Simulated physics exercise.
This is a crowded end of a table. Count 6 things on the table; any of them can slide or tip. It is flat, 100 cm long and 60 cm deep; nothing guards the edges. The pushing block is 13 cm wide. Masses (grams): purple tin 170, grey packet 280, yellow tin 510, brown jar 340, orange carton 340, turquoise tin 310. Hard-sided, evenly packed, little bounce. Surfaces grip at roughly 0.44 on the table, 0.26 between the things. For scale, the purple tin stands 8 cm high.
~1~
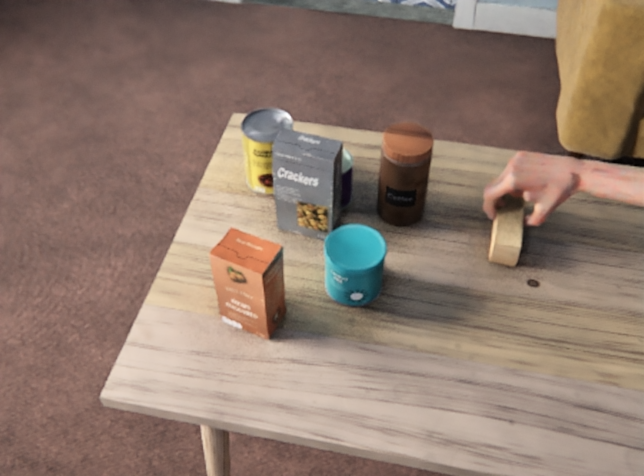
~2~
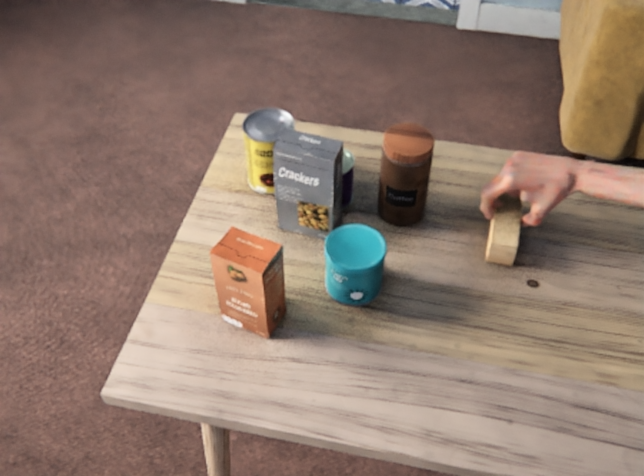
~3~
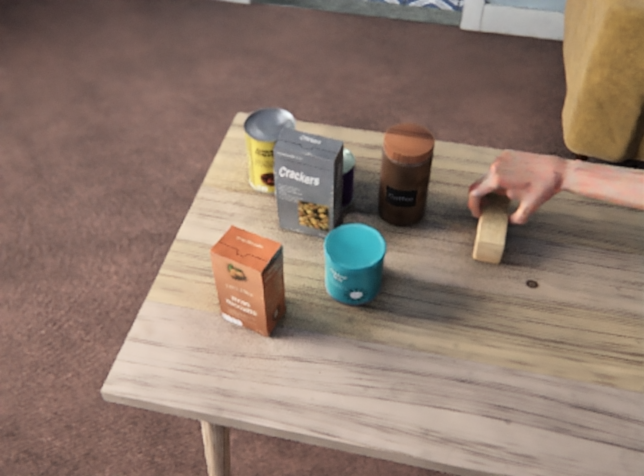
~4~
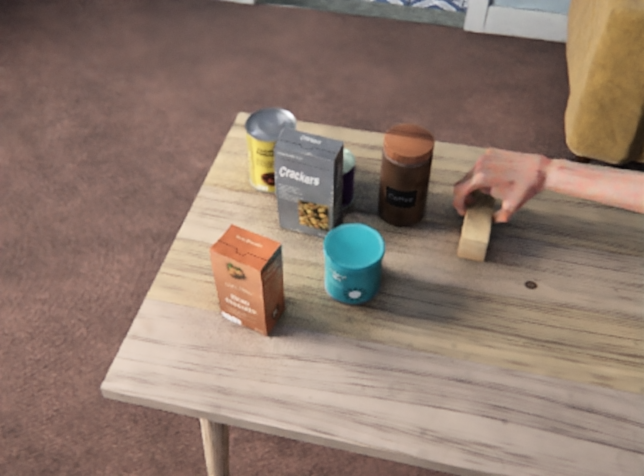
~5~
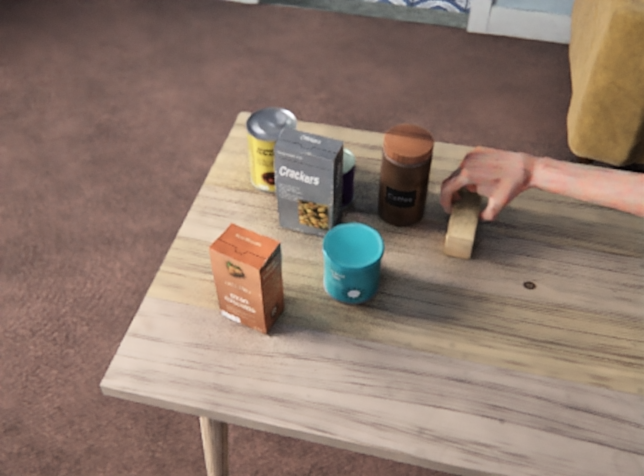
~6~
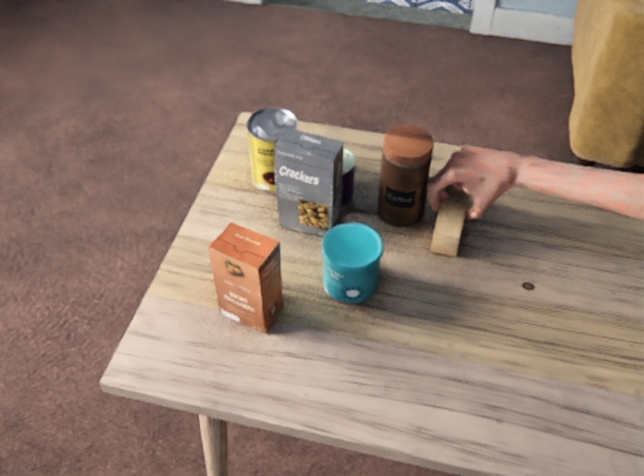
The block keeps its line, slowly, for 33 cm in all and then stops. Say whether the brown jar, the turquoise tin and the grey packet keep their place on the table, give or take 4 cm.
The brown jar ends elsewhere, the turquoise tin keeps its place, the grey packet ends elsewhere.
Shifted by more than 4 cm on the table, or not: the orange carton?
The orange carton holds its spot.
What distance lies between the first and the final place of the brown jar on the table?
About 22 cm.
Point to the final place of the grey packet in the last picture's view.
At about (246, 187).
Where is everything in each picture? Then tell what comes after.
In the first picture, 0 cm of push; brown jar (404, 176); turquoise tin (354, 266); grey packet (308, 187).
In the second picture, 0 cm of push; orange carton (250, 284).
In the third picture, 2 cm of push; yellow tin (272, 152); orange carton (250, 282).
In the fourth picture, 5 cm of push; yellow tin (273, 152).
In the fifth picture, 7 cm of push; orange carton (249, 280).
In the sixth picture, 8 cm of push; brown jar (404, 177); turquoise tin (352, 264); grey packet (310, 186).
Then, 0.60 s later than the last frame, 17 cm of push; brown jar 6 cm from its spot near (367, 170); purple tin 2 cm from its spot.
Then, 1.00 s later than the last frame, 22 cm of push; brown jar 12 cm from its spot near (332, 165); purple tin 7 cm from its spot; yellow tin 3 cm from its spot.
Then, 1.30 s later than the last frame, 27 cm of push; brown jar 16 cm from its spot near (306, 162); grey packet 4 cm from its spot near (286, 187); purple tin 12 cm from its spot.
Then, 1.60 s later than the last frame, 31 cm of push; brown jar 20 cm from its spot near (282, 156); grey packet 8 cm from its spot near (259, 187); purple tin 15 cm from its spot.
When it is over, not toppled but over 4 cm from the start, purple tin, grey packet, yellow tin and brown jar; the other 2 within 4 cm of the start. End places, in pixels of the last picture, brown jar near (269, 153), turquoise tin near (352, 264).
